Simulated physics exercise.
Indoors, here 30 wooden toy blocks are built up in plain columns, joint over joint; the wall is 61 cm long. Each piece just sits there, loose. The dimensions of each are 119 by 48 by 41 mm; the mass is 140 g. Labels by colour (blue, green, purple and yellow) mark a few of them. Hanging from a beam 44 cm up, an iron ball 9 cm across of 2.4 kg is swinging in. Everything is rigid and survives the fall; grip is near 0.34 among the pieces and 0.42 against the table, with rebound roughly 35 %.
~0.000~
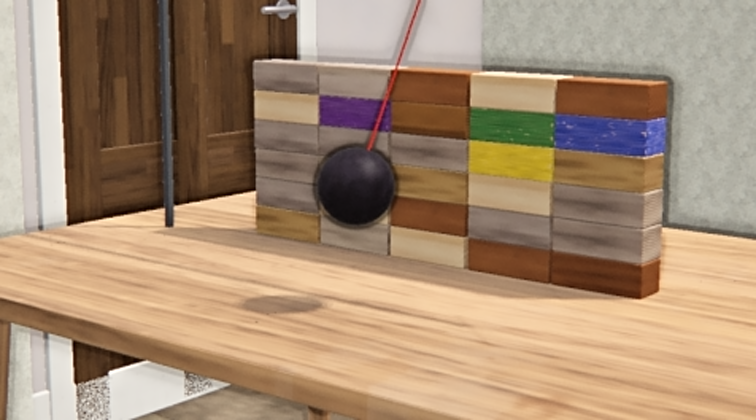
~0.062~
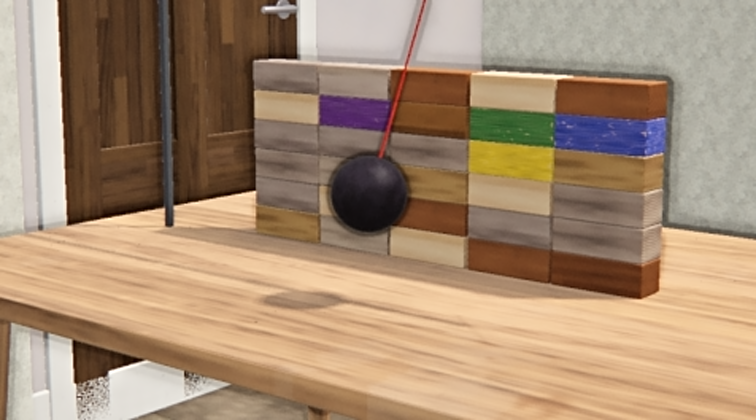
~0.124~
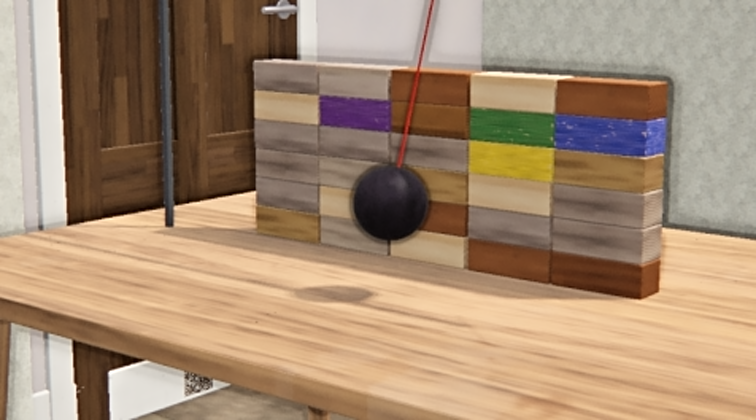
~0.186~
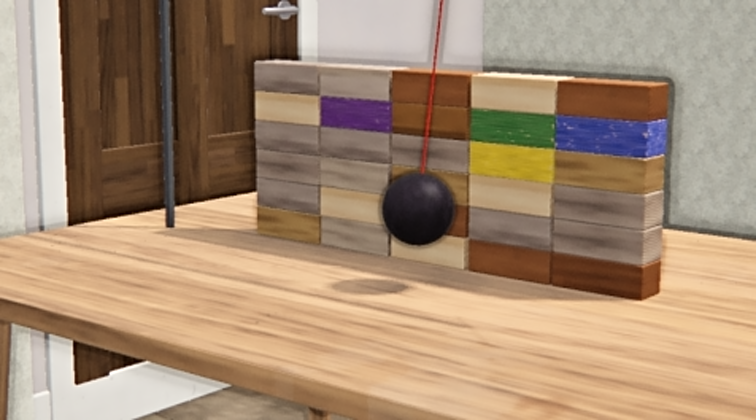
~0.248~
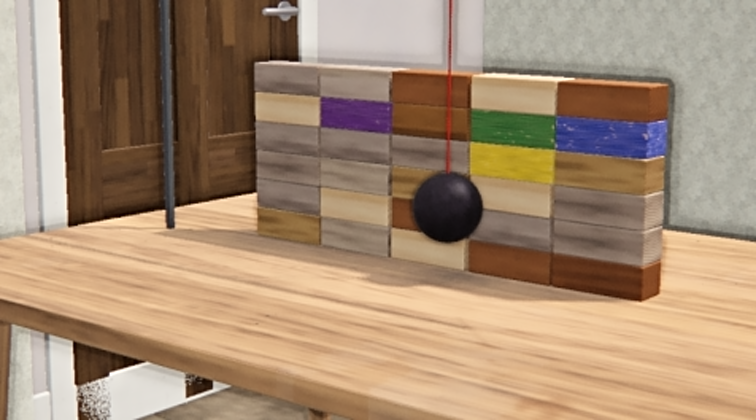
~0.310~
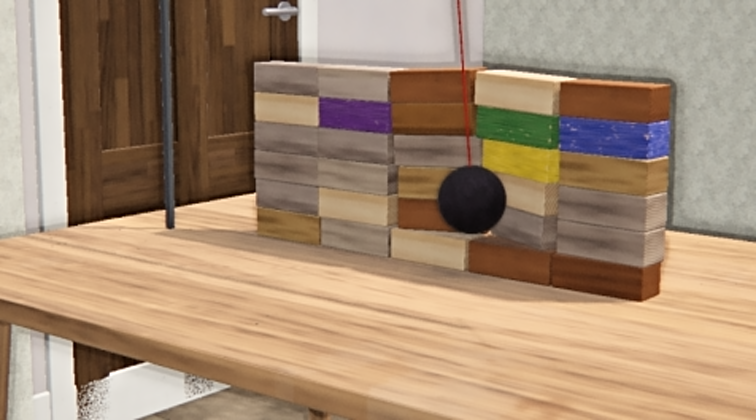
Black ball on a red line swinging rightward across a multicoloured block wall on a wooden table, nudging some blocks slightly out of line.
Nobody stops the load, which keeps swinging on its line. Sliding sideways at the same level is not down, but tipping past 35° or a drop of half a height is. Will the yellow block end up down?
Yes.
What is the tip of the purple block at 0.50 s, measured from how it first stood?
Some 0 degrees.
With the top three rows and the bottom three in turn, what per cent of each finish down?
For the top it's 40 in a hundred, for the bottom 10 in a hundred.
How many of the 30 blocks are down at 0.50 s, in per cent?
0 per cent.
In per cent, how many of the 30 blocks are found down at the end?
Around 25 per cent, I'd say.
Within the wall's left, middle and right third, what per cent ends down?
Per cent - left 0, middle 70, right 30.
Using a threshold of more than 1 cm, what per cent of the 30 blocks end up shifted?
That is 35 per cent.
After 0.50 s, line 22° past plumb; none of the 30 blocks down, 18 disturbed; yellow block 24° from how it stood, 19 mm lower; green block 18° from how it stood.
After 0.78 s, line 6° past plumb; 8 of the 30 blocks down; yellow block on its side; green block upside down.
After 1.28 s, line 16° before plumb; 8 of the 30 blocks down; yellow block on its side; green block 57° from how it stood, 84 cm lower.
In the end (1.5 s), line 7° past plumb; 8 of the 30 blocks down; yellow block on its side; green block 64° from how it stood, 87 cm lower; purple block unmoved.
